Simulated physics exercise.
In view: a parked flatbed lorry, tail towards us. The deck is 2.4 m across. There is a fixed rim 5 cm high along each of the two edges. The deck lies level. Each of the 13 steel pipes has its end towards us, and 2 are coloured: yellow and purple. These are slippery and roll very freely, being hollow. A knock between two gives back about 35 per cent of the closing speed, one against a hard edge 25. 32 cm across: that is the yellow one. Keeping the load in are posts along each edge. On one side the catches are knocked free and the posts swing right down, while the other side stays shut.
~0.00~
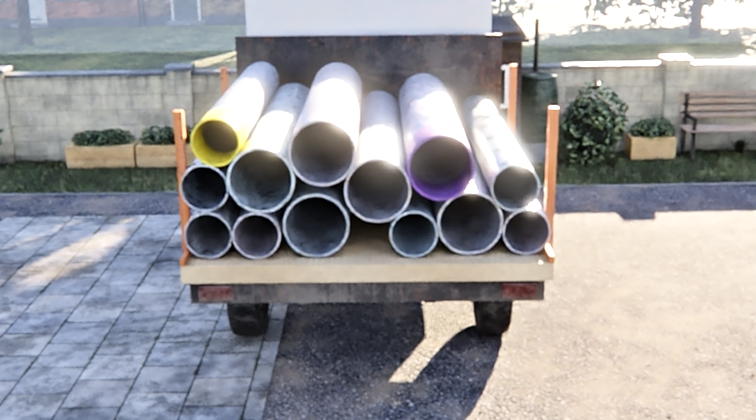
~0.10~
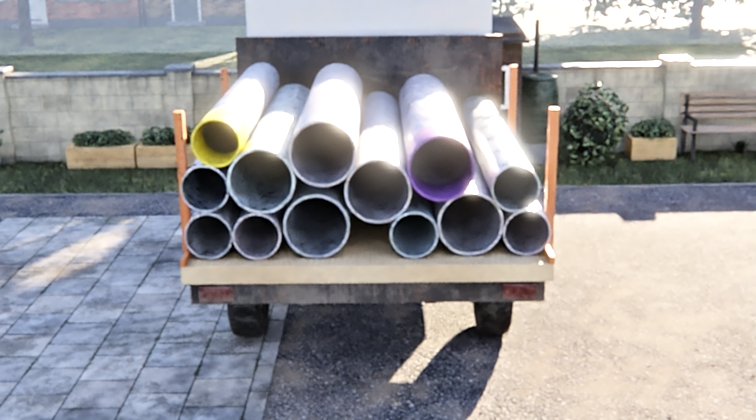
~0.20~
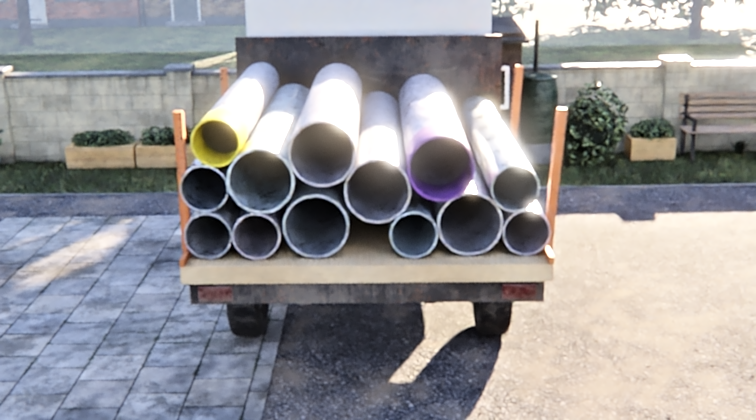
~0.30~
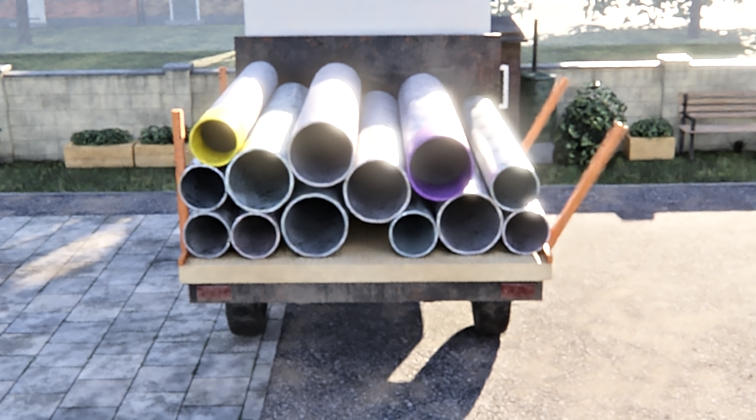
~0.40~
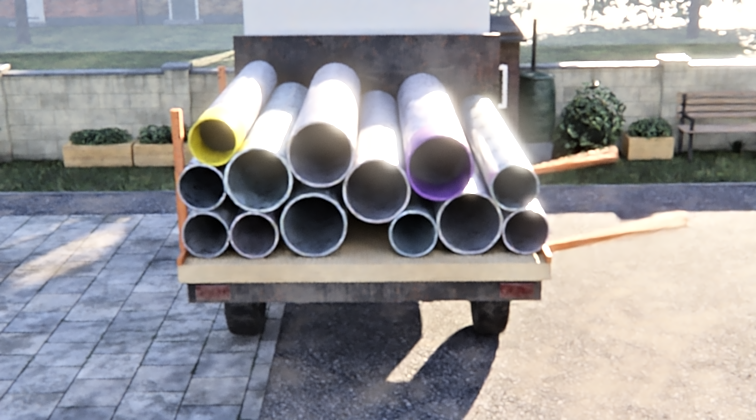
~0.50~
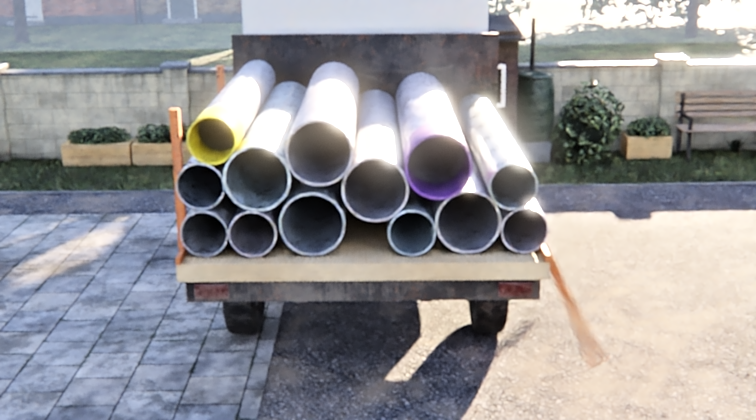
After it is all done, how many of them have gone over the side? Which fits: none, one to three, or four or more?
It fits none.
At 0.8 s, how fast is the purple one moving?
Near 0.0 m/s.
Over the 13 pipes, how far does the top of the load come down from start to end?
About 0 cm.
By 0.8 s, yellow is up on others, 25 cm from the left edge; purple is up on others, 75 cm from the right edge; 0 off so far.
Finally (1.2 s), yellow is up on others, 25 cm from the left edge; purple is up on others, 75 cm from the right edge; 0 off so far.
